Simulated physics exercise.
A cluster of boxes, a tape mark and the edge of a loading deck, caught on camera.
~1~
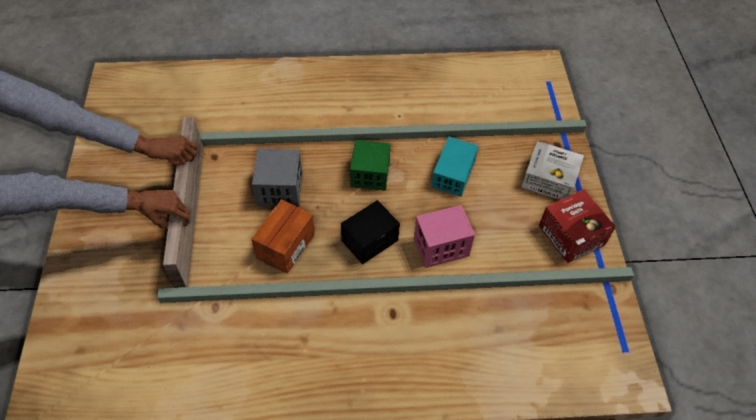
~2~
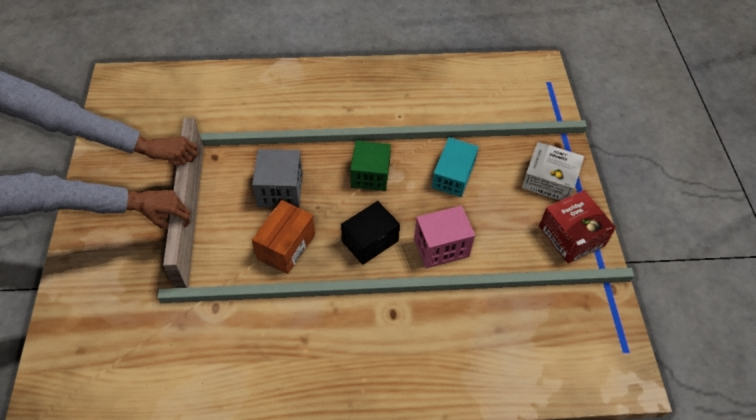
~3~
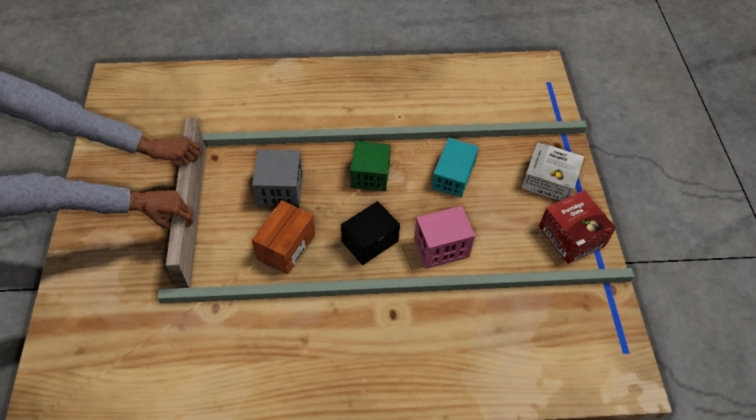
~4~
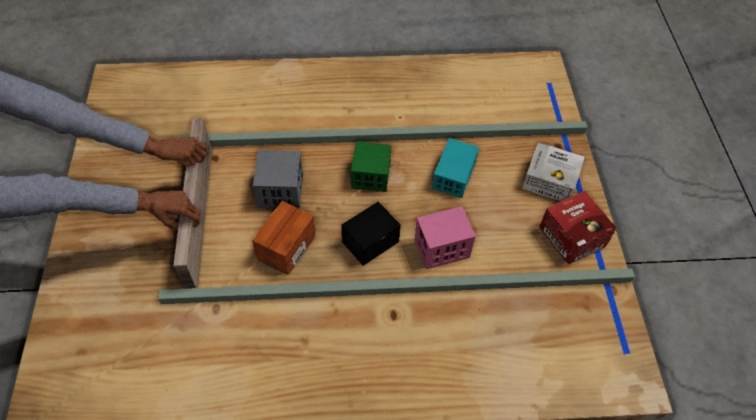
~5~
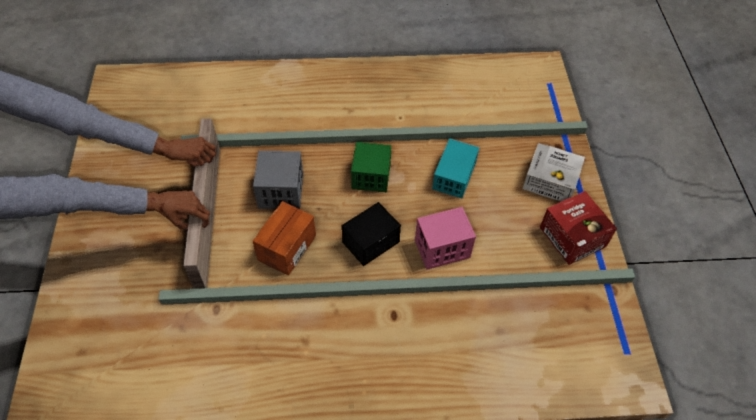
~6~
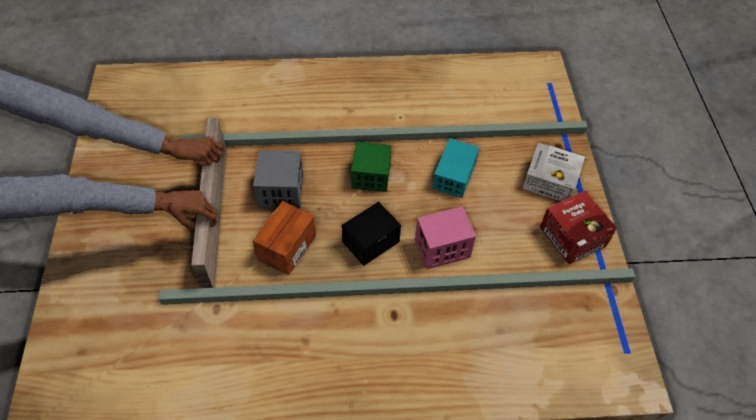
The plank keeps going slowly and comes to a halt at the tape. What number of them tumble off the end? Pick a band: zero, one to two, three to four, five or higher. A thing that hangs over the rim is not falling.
Band: Five or higher.
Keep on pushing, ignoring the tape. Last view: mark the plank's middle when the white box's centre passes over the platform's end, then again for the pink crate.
I reckon its middle sits around (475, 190) and then around (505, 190).
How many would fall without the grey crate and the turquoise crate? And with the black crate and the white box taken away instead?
The count is 4 in one try and 4 in the other, in that order.
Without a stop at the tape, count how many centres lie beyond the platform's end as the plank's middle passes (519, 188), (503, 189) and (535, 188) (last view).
4; 2; 4.
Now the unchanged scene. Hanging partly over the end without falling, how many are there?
2, I think.
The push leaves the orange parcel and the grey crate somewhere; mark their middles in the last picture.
Going in order: First (614, 217), then (601, 166).
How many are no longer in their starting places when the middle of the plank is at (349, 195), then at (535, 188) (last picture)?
The first count is 5, and then it's 8.
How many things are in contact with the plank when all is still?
All in all, 2.
A little later, none off yet; red box at rest near (577, 227); white box at rest near (553, 173); turquoise crate at rest near (456, 168).
Next, none off yet; red box shifted a little near (585, 226); white box shifted a little near (560, 172); turquoise crate shifted about its own width near (515, 168).
Later still, two off so far; red box dropping near (672, 293); white box fallen near (622, 222); turquoise crate shifted well along near (603, 165).
When it is over, the number that fall off is five or more; down, black crate, green crate, pink crate, turquoise crate, white box and red box.
